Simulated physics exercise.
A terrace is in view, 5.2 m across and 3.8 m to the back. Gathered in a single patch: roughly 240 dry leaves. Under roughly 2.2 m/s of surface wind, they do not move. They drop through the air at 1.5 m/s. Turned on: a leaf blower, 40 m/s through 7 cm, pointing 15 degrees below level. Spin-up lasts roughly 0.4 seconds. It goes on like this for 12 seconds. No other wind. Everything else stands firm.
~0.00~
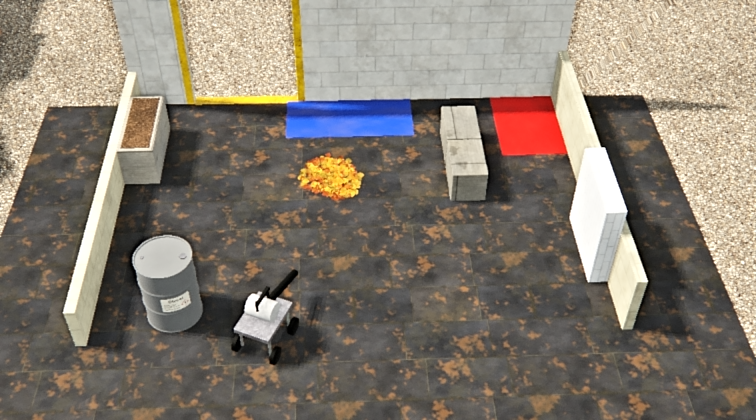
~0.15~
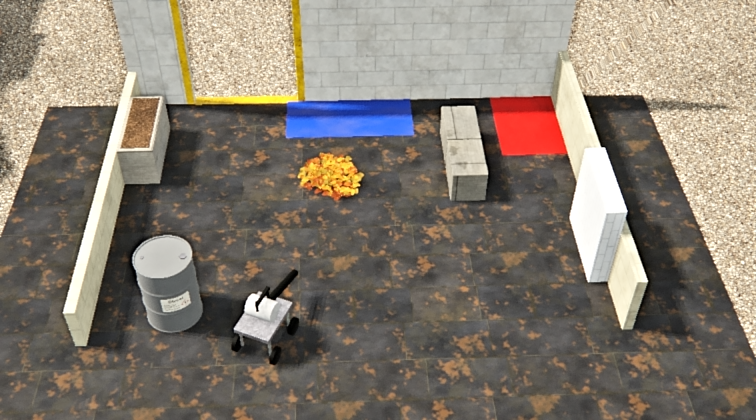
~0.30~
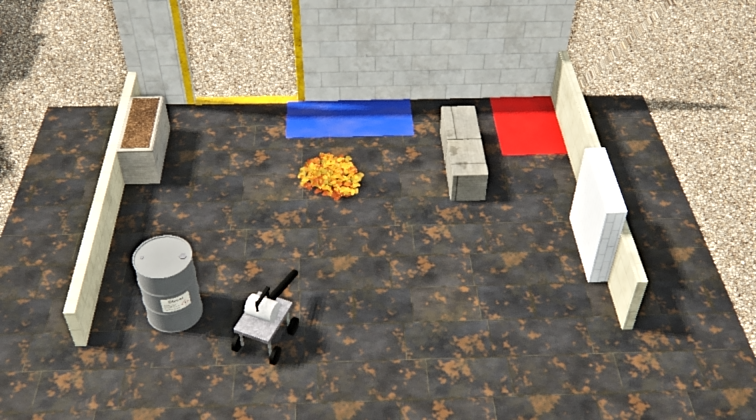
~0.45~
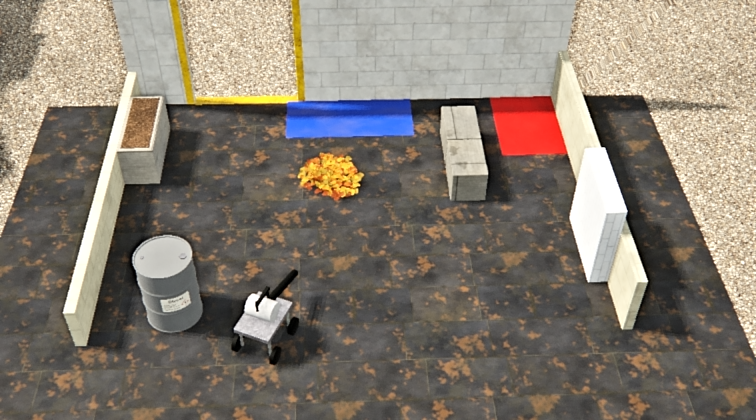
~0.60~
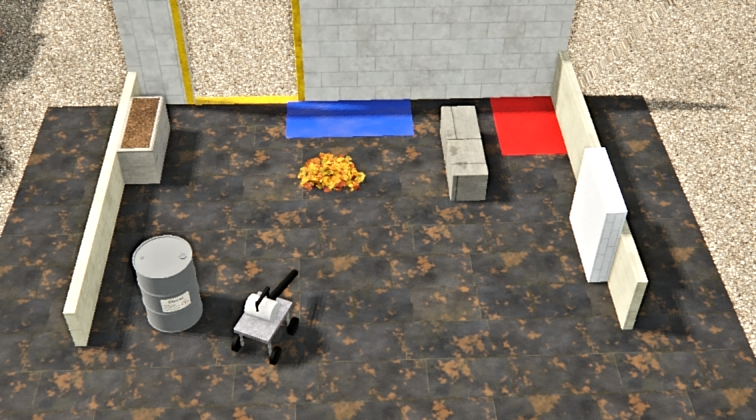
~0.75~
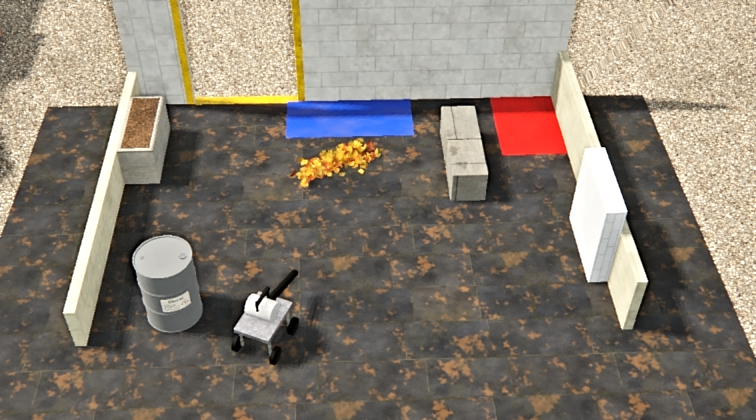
Orange dry leaves lying still in a round patch on a dark terrace, then stirring and spreading back toward the right.
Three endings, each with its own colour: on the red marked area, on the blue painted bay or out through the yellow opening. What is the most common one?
The largest share goes to blue.
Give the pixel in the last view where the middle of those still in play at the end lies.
It lands close to (345, 99) in the last picture.
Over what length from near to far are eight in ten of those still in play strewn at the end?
That comes to close to 0.0 m, I reckon.
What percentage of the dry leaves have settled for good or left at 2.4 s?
I would put it at around 40 %.
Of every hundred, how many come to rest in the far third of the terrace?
Some 100 per cent.
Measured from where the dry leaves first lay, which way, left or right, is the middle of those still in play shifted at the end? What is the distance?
Net drift: Rightward, close to 0.2 m.
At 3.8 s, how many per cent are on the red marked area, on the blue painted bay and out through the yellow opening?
Shares come out near 3 % for red, 90 % for blue and 1 % for yellow.
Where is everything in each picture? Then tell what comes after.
In the first picture, the middle of the dry leaves is near (330, 175), none has stirred yet and the mouth of the leaf blower is at (295, 273).
In the second picture, the middle of the dry leaves is near (330, 173), none has stirred yet, the blue painted bay is centred on (349, 118), the red marked area is centred on (528, 125) and the yellow opening is centred on (247, 103).
In the third picture, the middle of the dry leaves is near (330, 173), none has stirred yet, the top of a stone seat is at (464, 139) and the top of a planter is at (141, 122).
In the fourth picture, the middle of the dry leaves is near (330, 173) and none has stirred yet.
In the fifth picture, the middle of the dry leaves is near (330, 173), the farthest in sight from the leaf blower is at (328, 156) and about 20 % have left their places.
In the sixth picture, the middle of the dry leaves is near (334, 161), the farthest in sight from the leaf blower is at (360, 141) and about 65 % have left their places.
After 2.4 s the count stands so, 90 % are on the blue painted bay, 1 % on the red marked area and 0 % out through the yellow opening; the middle of those still in play is near (348, 100).
After 3.8 s the count stands so, 88 % are on the blue painted bay, 3 % on the red marked area and 1 % out through the yellow opening; the middle of those still in play is near (348, 100).
After 6.6 s the count stands so, 85 % are on the blue painted bay, 5 % on the red marked area and 2 % out through the yellow opening; the middle of those still in play is near (345, 99).
After 12.0 s, at the end, 83 % are on the blue painted bay, 9 % on the red marked area and 2 % out through the yellow opening; the middle of those still in play is near (345, 99).
